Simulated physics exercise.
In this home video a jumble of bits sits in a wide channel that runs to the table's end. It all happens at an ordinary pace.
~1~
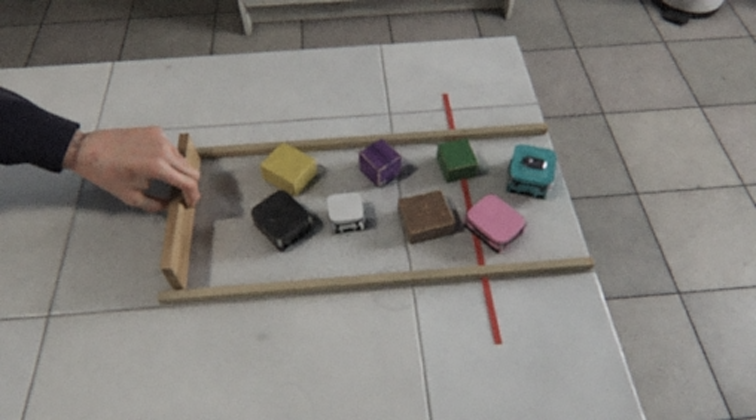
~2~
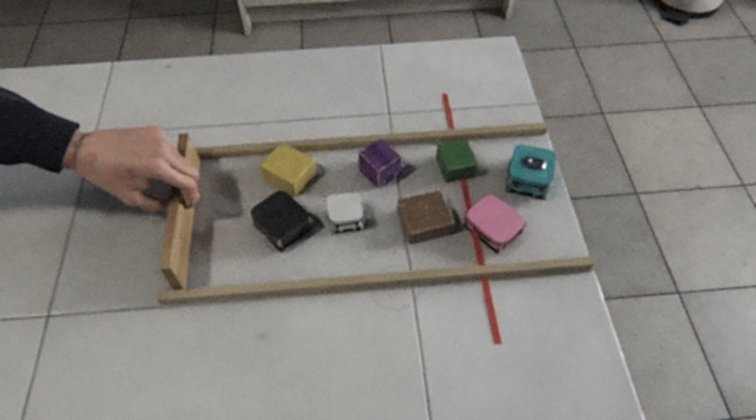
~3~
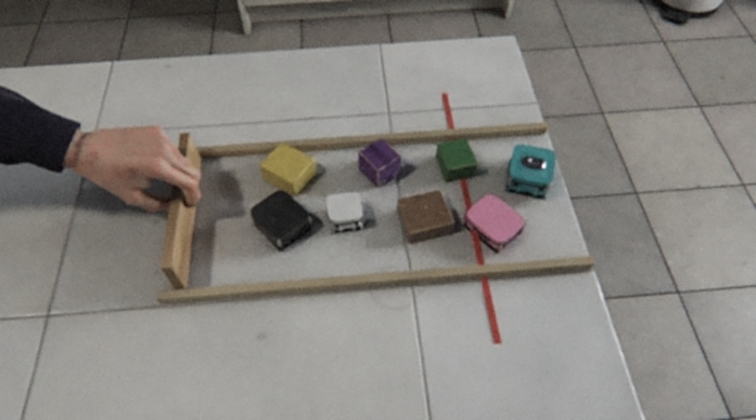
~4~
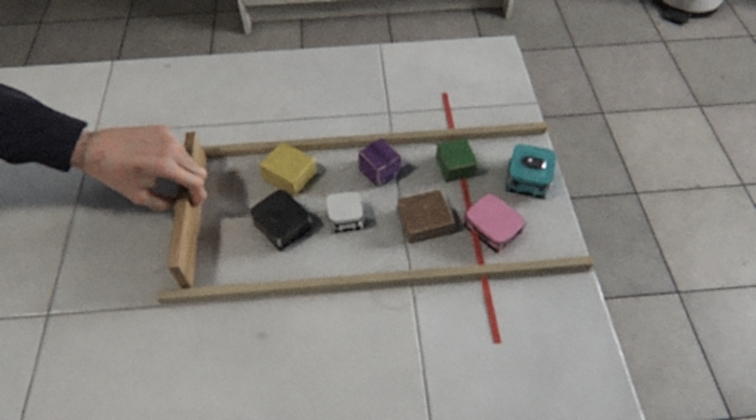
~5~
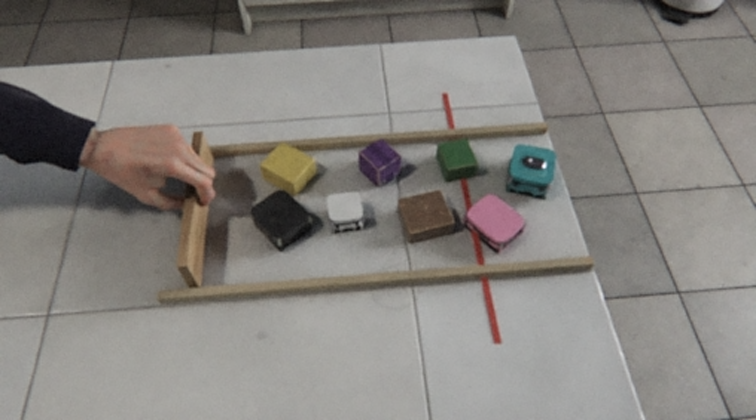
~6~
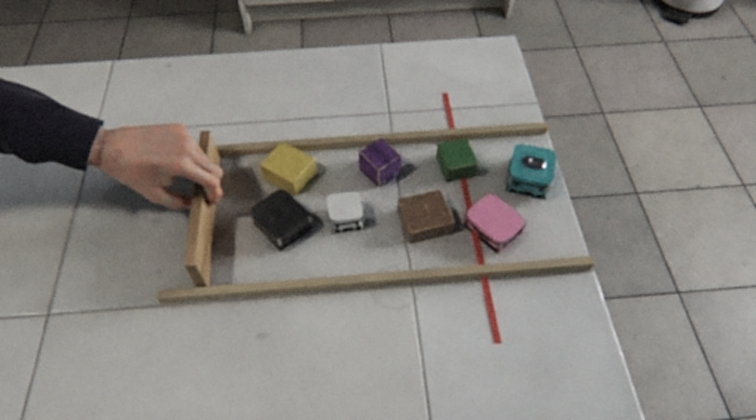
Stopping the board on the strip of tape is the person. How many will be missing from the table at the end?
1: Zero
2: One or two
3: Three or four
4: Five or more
Option 2: One or two.
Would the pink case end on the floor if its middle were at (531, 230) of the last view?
Then it goes over.
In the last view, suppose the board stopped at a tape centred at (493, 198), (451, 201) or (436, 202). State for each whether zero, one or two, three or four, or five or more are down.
One after another: Three to four; just one or two; none at all.
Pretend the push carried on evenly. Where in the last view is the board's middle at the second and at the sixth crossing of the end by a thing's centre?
At (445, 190) for the second, at (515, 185) for the sixth.
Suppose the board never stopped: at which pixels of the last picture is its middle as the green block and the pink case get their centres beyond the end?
The middle would be close to (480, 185) and then close to (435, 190).
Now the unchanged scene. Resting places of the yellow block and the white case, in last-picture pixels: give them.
In the last picture the yellow block sits at (479, 145) while the white case sits at (528, 204).
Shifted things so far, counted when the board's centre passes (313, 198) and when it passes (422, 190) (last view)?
The first count is 4, and then it's 8.
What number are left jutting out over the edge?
The count is 2.
Early on, none off yet; turquoise case at rest near (531, 171); pink case at rest near (494, 223); green block at rest near (457, 160).
A while later, none off yet; turquoise case at rest near (531, 171); pink case travelled about its own width near (543, 227); green block travelled a little near (475, 157).
Finally, the number that fall off is one or two; lost, pink case and turquoise case.
